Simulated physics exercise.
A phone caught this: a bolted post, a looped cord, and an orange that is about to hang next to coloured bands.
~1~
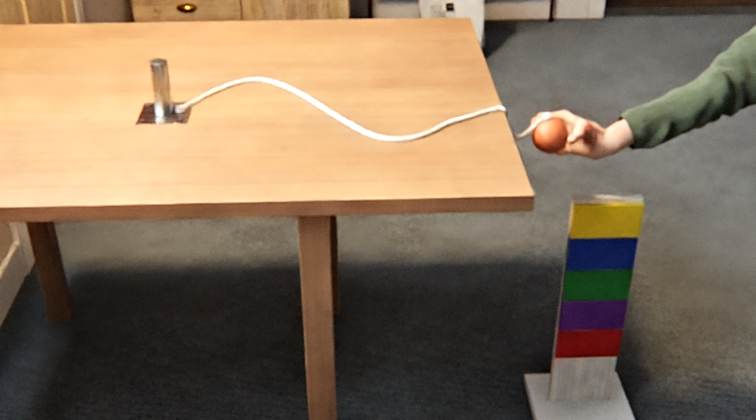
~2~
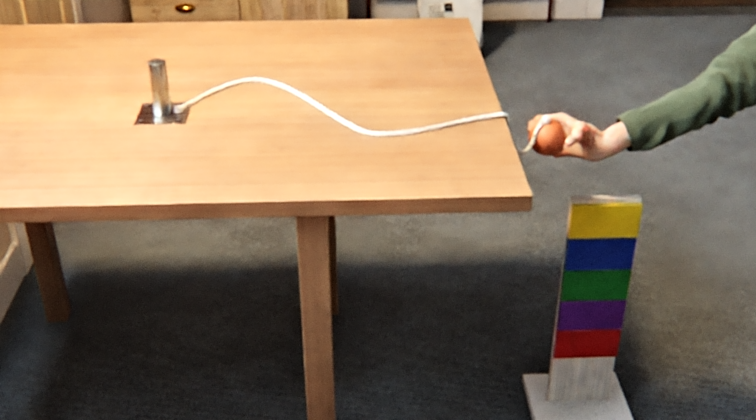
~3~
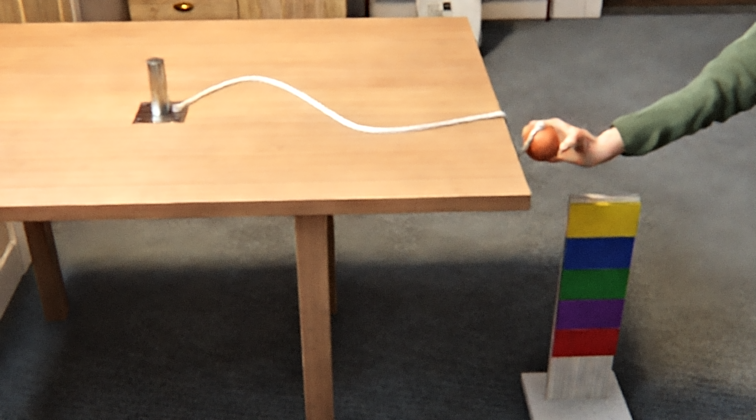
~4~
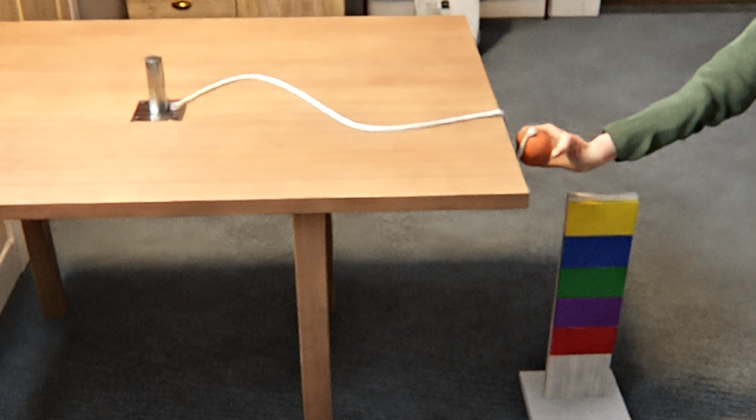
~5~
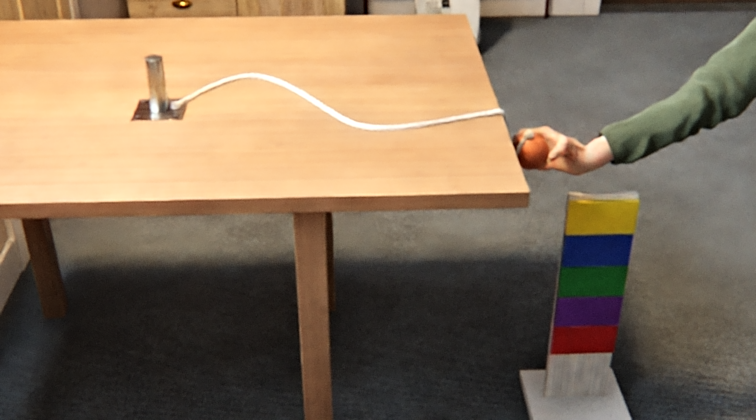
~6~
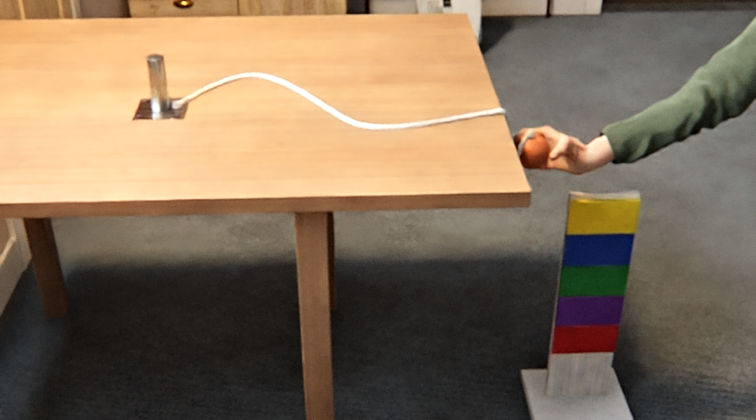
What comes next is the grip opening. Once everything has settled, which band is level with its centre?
The green band.
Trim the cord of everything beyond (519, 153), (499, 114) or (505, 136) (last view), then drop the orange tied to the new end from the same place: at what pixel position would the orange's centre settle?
Taking the tries in order gives (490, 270), (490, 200) and (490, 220).
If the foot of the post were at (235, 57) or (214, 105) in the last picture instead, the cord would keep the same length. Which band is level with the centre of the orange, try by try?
Try one - purple; try two - purple.
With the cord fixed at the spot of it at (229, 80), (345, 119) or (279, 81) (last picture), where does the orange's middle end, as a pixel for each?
Approximately at (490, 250), at (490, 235) and at (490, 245), in that order.
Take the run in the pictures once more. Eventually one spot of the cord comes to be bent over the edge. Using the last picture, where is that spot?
It lies at about (408, 127).
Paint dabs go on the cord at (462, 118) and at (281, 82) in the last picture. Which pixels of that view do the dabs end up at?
They finish at (494, 144) and (320, 101) respectively.
A little later, orange near (504, 260); level with blue.
Next, orange near (464, 272); level with green.
Later still, orange near (492, 276); level with green.
When it is over, orange near (487, 277); level with green. Its middle rests at the green band.
